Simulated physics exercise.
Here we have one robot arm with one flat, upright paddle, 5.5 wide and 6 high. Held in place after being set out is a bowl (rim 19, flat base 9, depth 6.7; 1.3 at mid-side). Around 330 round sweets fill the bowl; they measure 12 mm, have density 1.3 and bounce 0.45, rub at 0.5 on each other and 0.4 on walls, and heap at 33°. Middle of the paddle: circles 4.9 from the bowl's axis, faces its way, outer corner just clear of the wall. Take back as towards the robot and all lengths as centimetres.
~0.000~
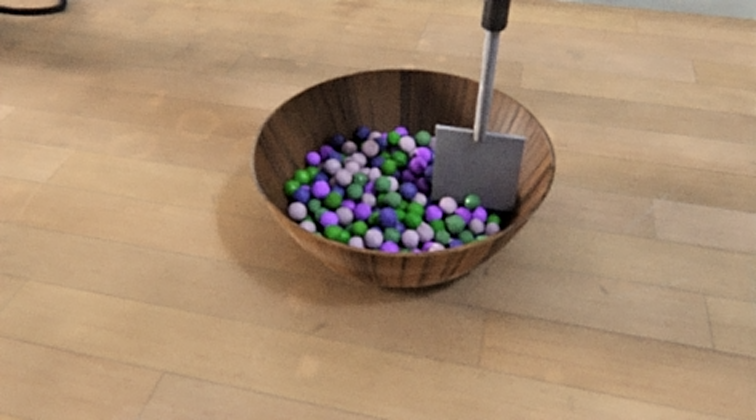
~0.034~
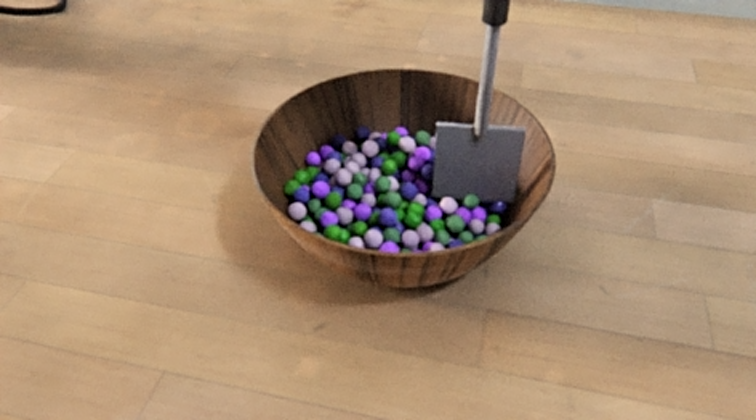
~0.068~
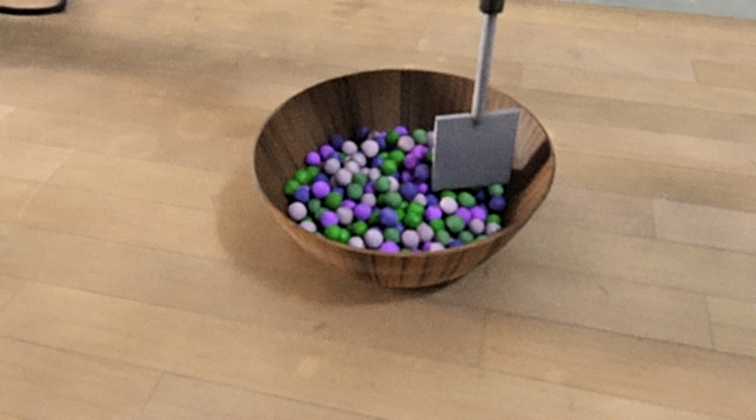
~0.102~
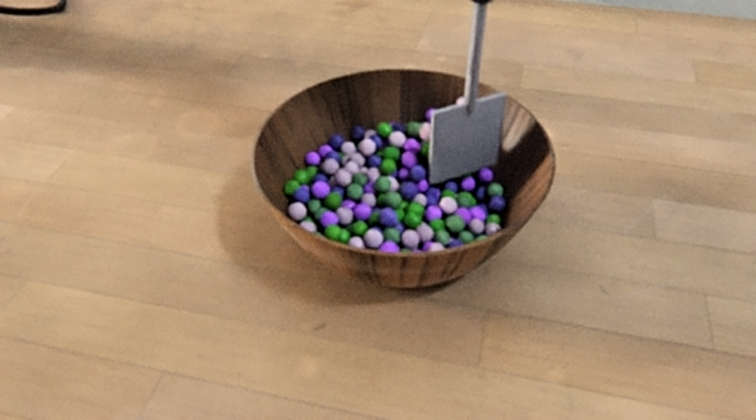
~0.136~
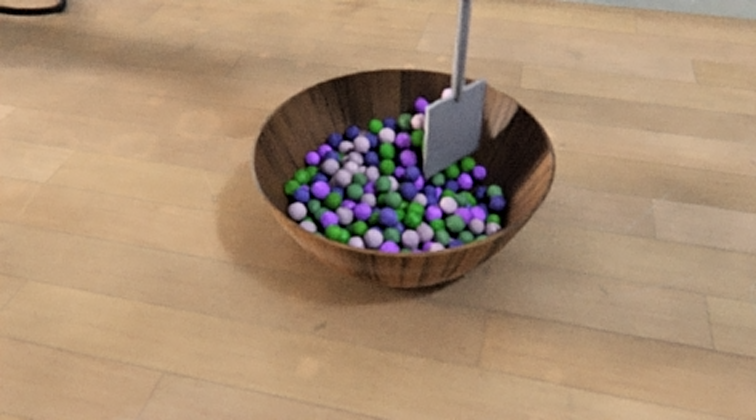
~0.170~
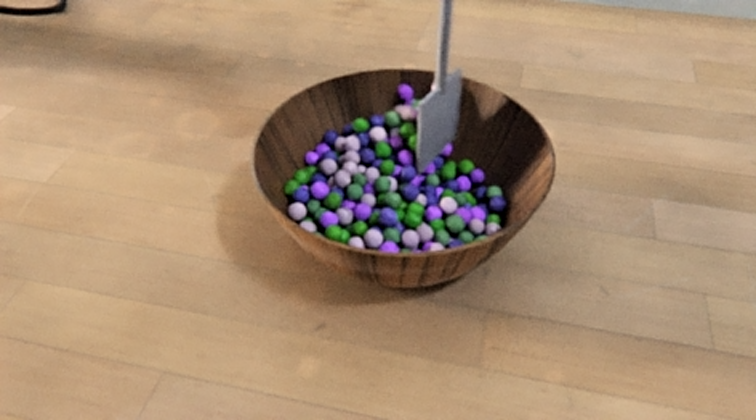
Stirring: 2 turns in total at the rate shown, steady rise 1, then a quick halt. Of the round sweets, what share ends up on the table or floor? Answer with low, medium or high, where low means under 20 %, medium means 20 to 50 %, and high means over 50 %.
Low.
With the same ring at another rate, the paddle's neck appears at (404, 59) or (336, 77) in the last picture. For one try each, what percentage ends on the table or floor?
Some 25 and 35 per cent.
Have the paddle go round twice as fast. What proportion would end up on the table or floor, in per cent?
I'd expect about 35 %.
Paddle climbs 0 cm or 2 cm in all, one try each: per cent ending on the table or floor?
Close to 20 and 10 percent, in that order.
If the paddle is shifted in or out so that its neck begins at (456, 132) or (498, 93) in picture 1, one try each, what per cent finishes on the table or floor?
5 and 0 %.
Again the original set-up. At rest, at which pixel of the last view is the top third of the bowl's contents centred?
Centre, approx.: (442, 179).
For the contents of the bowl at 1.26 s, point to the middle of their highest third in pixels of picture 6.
(354, 221).
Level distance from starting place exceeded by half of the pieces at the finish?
About 6 centimetres.
After 0.72 s, 326° round, highest piece 8 above the table; 302 in the bowl, 19 on the table or floor, 5 in flight or on the tool.
After 1.26 s, 223° round, highest piece 8 above the table; 290 in the bowl, 36 on the table or floor.
After 1.74 s, 0° round, highest piece 5 above the table; 288 in the bowl, 38 on the table or floor.
After 2.44 s, 0° round, highest piece 5 above the table; 288 in the bowl, 38 on the table or floor.
In the end, 288 in the bowl, 38 on the table or floor. That is 12 % on the table or floor.
